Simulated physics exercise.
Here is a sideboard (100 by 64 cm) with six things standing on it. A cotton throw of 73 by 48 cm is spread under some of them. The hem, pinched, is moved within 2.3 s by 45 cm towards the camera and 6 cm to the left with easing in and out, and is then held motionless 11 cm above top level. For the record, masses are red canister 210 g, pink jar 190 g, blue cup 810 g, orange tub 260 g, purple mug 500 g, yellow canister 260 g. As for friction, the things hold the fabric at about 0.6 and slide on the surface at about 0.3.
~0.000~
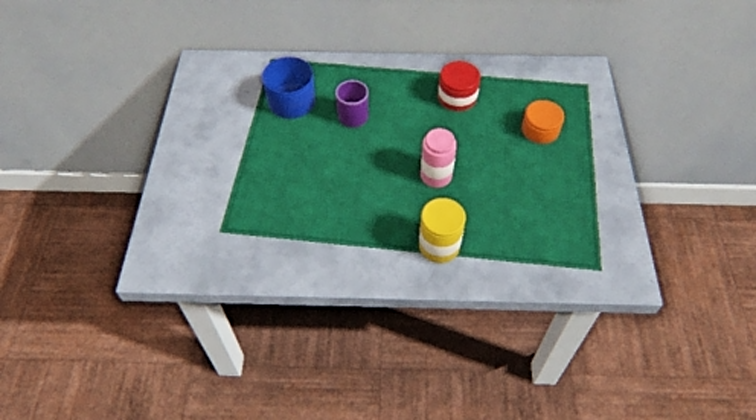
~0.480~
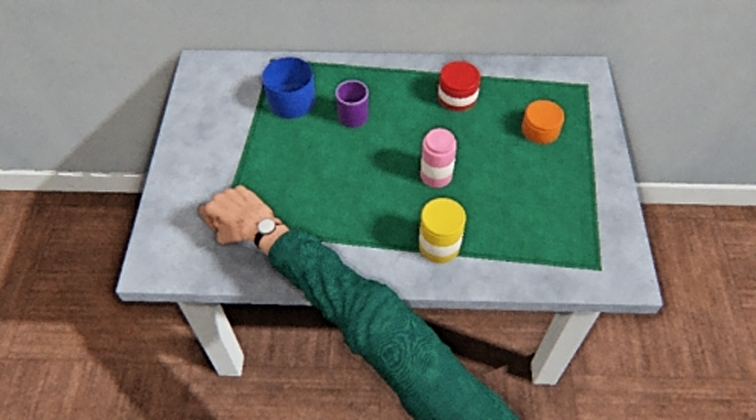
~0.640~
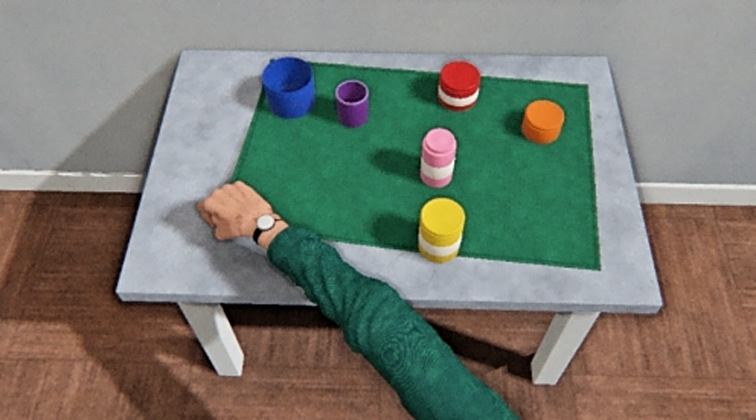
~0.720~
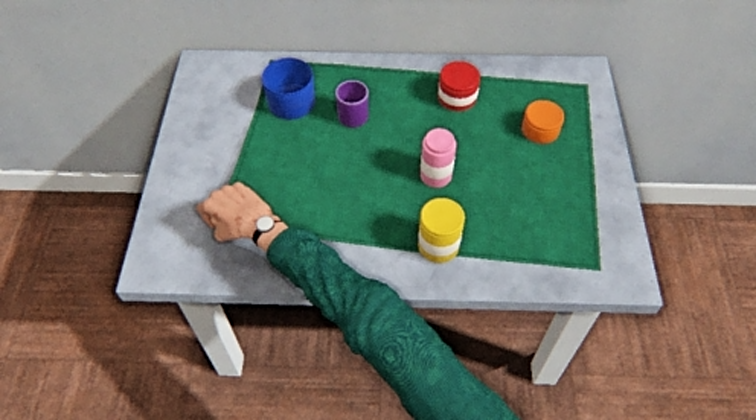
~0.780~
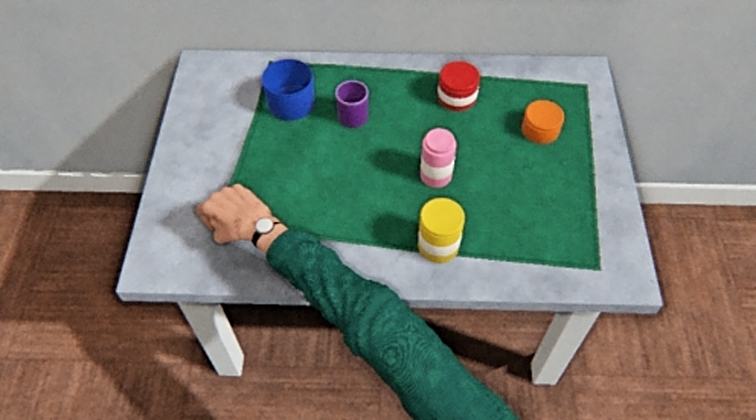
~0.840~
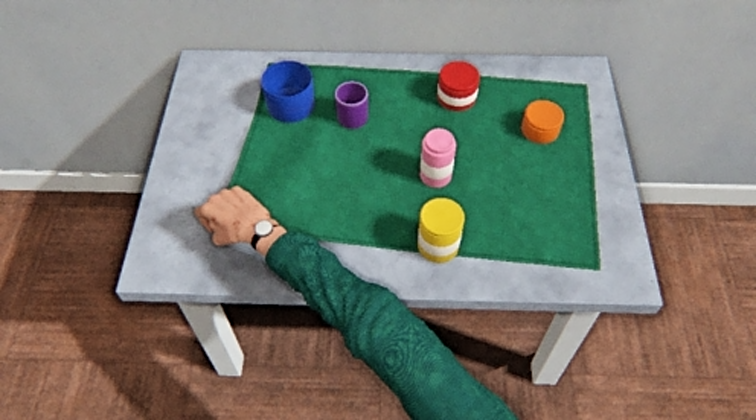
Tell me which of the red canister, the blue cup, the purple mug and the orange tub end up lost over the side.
I'd say the red canister leaves; I'd say the blue cup leaves; I'd say the purple mug leaves; I'd say the orange tub leaves.
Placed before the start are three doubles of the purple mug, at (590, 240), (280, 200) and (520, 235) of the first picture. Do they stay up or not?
Going through the three spots as listed: Ends up off the top, ends up off the top and ends up off the top.
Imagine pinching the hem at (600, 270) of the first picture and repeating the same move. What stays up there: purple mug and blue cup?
Outcome - purple mug is on top, blue cup is on top.
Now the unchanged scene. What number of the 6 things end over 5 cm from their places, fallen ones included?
So we're at 6.
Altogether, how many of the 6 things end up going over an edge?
It adds up to 6.
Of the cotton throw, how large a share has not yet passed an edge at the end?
About 0 per cent.
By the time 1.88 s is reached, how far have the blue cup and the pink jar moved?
Blue cup 30 cm, pink jar 20 cm.
By 1.4 s, 100 % of the cotton throw is still over the top; blue cup 12 cm off its start, purple mug 10 cm off its start, red canister 8 cm off its start.
By 1.9 s, 90 % of the cotton throw is still over the top; blue cup 29 cm off its start, purple mug 27 cm off its start, red canister 22 cm off its start.
By 2.4 s, 60 % of the cotton throw is still over the top; blue cup 45 cm off its start at (171, 240), purple mug 43 cm off its start at (238, 254), red canister 36 cm off its start at (348, 177).
By 2.9 s, 35 % of the cotton throw is still over the top; purple mug 57 cm off its start, blue cup 54 cm off its start, red canister 49 cm off its start.
By 4.5 s, 0 % of the cotton throw is still over the top; red canister over the edge, blue cup over the edge, orange tub over the edge, purple mug over the edge.
